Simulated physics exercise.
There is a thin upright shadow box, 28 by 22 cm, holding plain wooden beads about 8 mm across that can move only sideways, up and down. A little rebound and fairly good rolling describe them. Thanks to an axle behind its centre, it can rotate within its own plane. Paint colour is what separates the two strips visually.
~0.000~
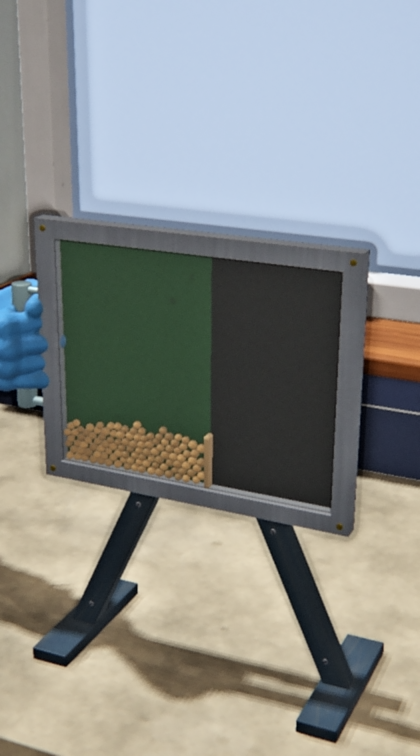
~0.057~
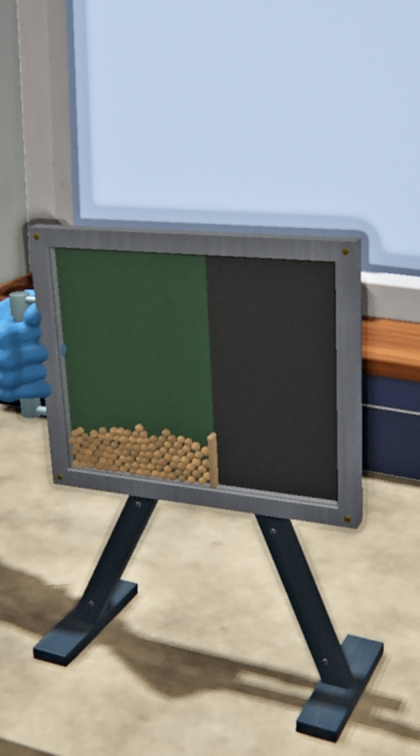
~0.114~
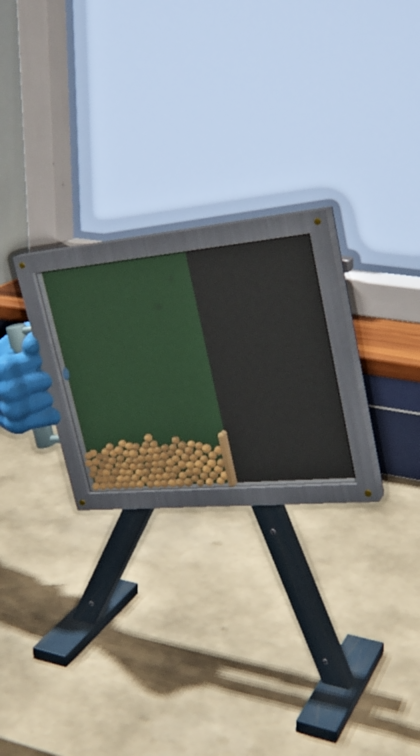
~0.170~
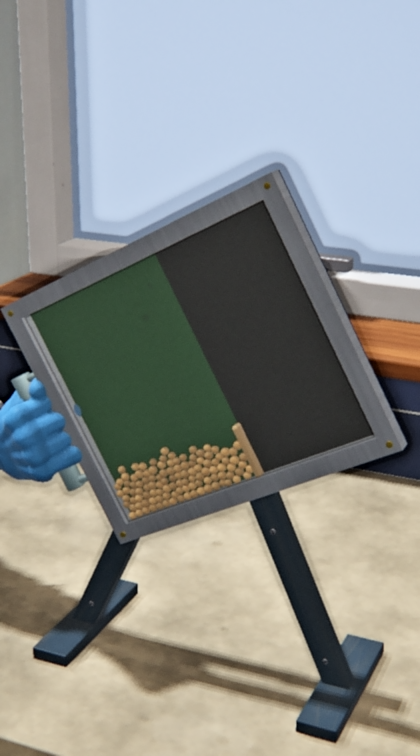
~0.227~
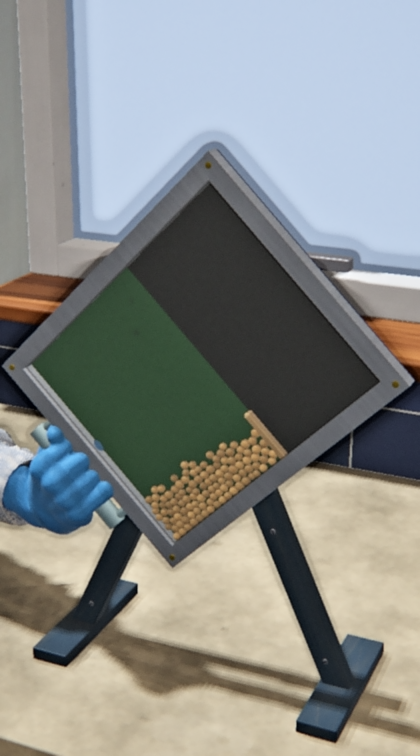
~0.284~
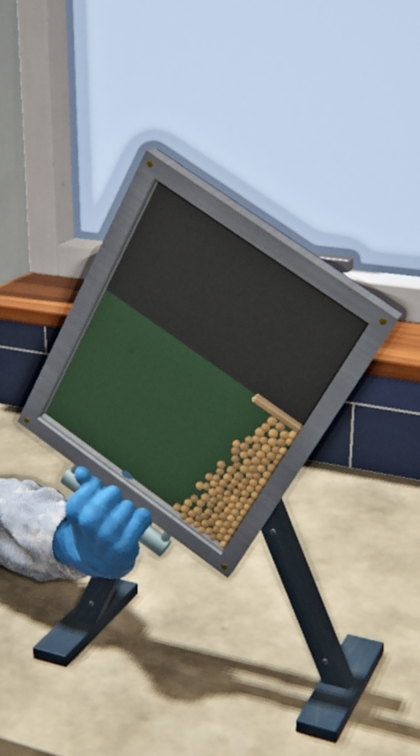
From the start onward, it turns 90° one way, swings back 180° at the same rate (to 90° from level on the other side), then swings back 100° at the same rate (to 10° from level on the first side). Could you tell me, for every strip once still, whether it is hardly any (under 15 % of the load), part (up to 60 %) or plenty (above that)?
Green is part, black is plenty.
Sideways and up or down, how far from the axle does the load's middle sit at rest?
Right: About 5 cm; below: About 9 cm.
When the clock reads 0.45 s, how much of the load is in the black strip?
Share: Some 0 %.
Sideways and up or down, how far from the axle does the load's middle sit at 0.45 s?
Roughly 8 centimetres to the right and 9 centimetres below.
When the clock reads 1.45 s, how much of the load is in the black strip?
70 %.
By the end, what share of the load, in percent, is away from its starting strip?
I'd guess roughly 70 percent, give or take.
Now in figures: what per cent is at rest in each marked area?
At the end the green strip has 30 percent and the black strip has 70 percent.
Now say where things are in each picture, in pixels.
The first picture shows level; about 110 beads; beads centred (133, 449); top one (137, 425); green (135, 361), black (275, 383).
The second picture shows turned 3° anticlockwise; beads centred (138, 454); top one (139, 428).
The third picture shows turned 13° anticlockwise; beads centred (152, 465); top one (176, 440); wall ends (222, 435).
The fourth picture shows turned 29° anticlockwise; beads centred (177, 479); top one (238, 445).
The fifth picture shows turned 46° anticlockwise; beads centred (207, 486); top one (256, 433).
The sixth picture shows turned 62° anticlockwise; beads centred (235, 487); top one (272, 421); green (168, 421), black (233, 303).
By 0.45 s, it stands 90° anticlockwise; the beads' middle is 8 cm right of and 9 cm below the centre; green 100 %.
By 1.45 s, it stands 41° clockwise; the beads' middle is 2 cm right of and 10 cm below the centre; green 30 %, black 70 %.
By 1.70 s, it stands 10° anticlockwise; the beads' middle is 9 cm right of and 6 cm below the centre; green 30 %, black 70 %.
At rest by 2.6 s, it stands 10° anticlockwise; green 30 %, black 70 %.
